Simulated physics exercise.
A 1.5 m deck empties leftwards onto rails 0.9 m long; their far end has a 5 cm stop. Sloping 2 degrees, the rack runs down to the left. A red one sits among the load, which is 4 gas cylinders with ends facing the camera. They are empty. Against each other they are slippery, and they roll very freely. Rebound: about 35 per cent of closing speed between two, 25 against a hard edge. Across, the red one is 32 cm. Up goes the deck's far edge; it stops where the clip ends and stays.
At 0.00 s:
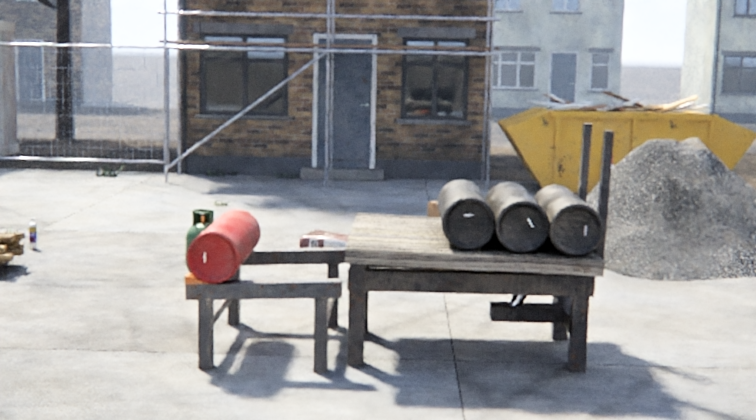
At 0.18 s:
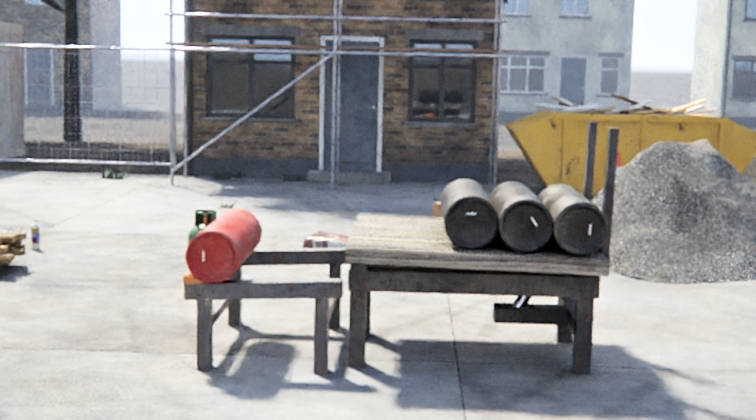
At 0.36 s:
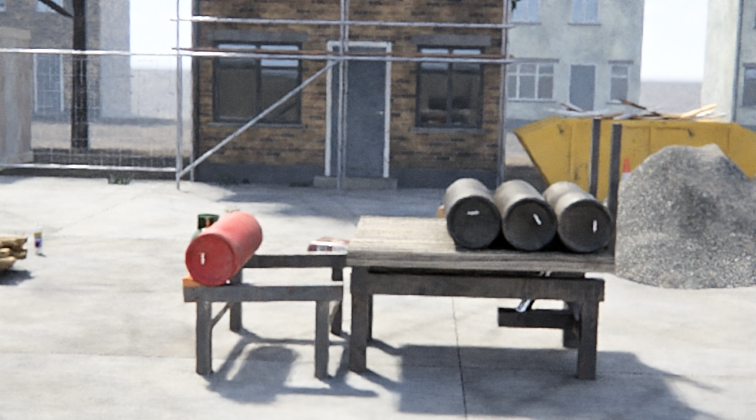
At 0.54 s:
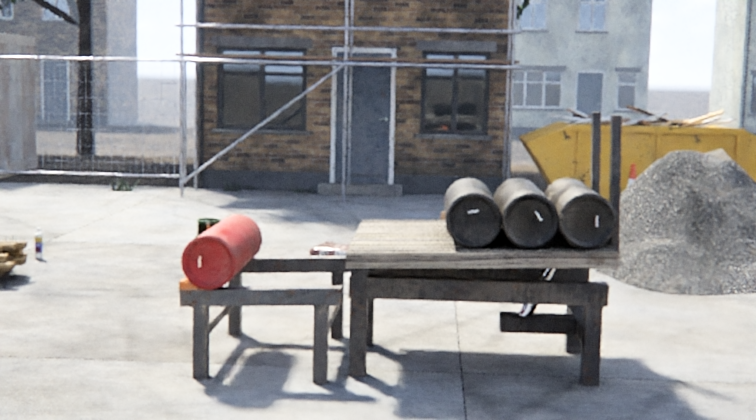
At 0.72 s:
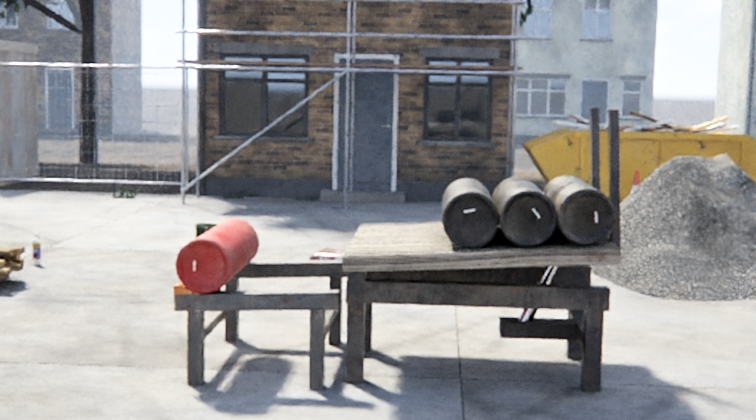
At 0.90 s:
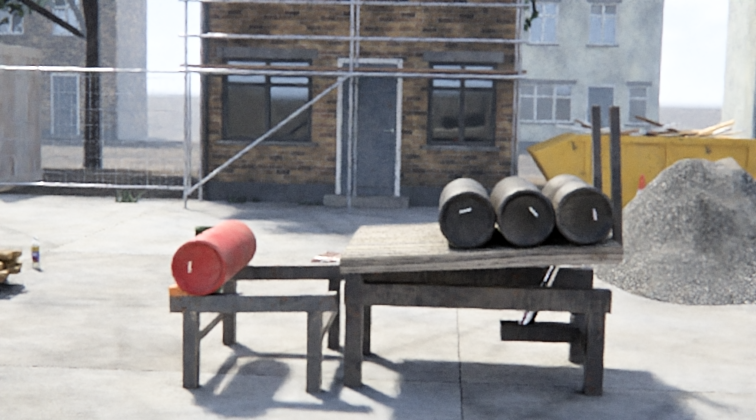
A wooden deck holding three dark cylinders slowly tilts, its right edge rising slightly.
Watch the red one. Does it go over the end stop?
It will not pass the stop, I'd say.
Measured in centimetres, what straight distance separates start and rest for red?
For red, 5.
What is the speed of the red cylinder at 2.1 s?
0.0 m/s, roughly.
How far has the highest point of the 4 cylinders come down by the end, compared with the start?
0 cm.
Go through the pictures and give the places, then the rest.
The first picture shows red (213, 258); deck tilted 2° back; stop top at (187, 278).
The second picture shows red (212, 257); deck tilted 1° back.
The third picture shows red (211, 259); deck level.
The fourth picture shows red (208, 263); deck tilted 2° to the rack.
The fifth picture shows red (203, 266); deck tilted 3° to the rack.
The sixth picture shows red (199, 268); deck tilted 4° to the rack.
Then, 2.1 s in, red is on the rack, 20 cm from the rack's far end; 0 of 4 over the stop.
Then, 3.8 s in, red is on the rack, 15 cm from the rack's far end; 0 of 4 over the stop.
Then, 5.7 s in, still the same for red; 0 of 4 over the stop.
In the end (7.9 s), red is on the rack, 15 cm from the rack's far end; 0 of 4 over the stop.
